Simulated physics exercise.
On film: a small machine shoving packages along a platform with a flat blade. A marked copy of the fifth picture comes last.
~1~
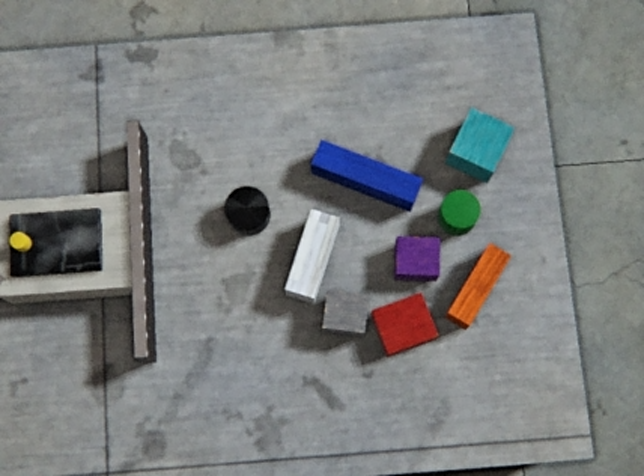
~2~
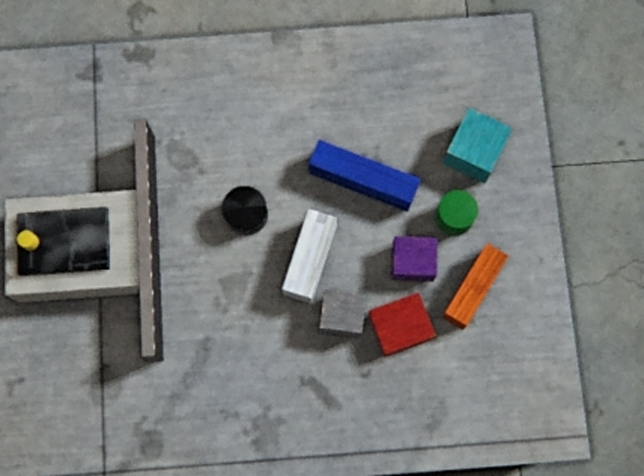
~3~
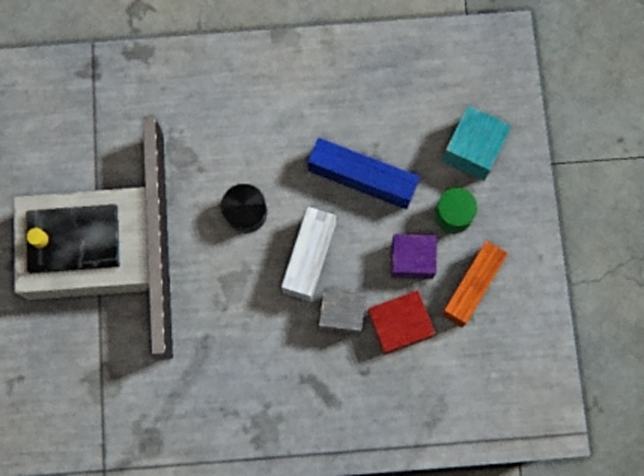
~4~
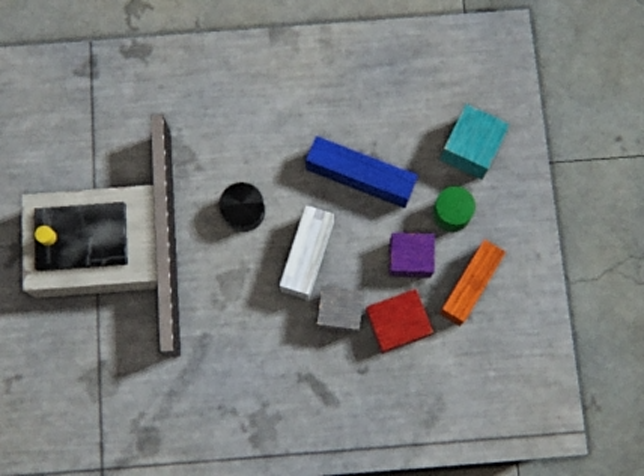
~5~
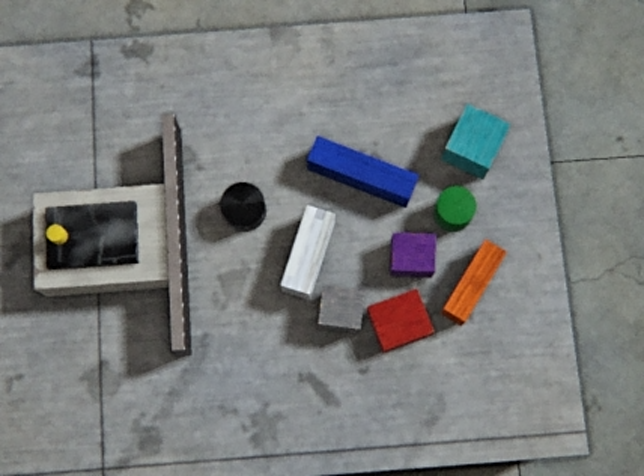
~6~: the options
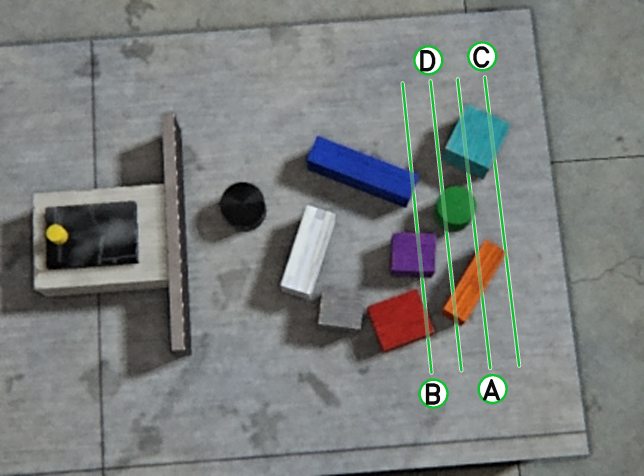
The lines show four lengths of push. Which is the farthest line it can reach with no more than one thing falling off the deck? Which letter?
Line A.
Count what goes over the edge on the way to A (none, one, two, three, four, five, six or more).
In all, none.
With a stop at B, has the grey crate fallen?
No.
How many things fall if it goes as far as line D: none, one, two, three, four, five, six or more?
In all, none.
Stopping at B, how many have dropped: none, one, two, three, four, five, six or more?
By then, none.
On the marked copy, A at (473, 219); B at (417, 223); C at (501, 217); D at (445, 221).
Taking A. A third of the way, robot (209, 226); black canister (311, 201); white stick (326, 252).
Two thirds of the way, robot (317, 218); turquoise crate (480, 140); green canister (479, 211).
When it is over, robot (402, 212); green canister (555, 221); turquoise crate (534, 112); none fallen.
As for the rest, B is within the limit but short; C drops two; D is within the limit but short.
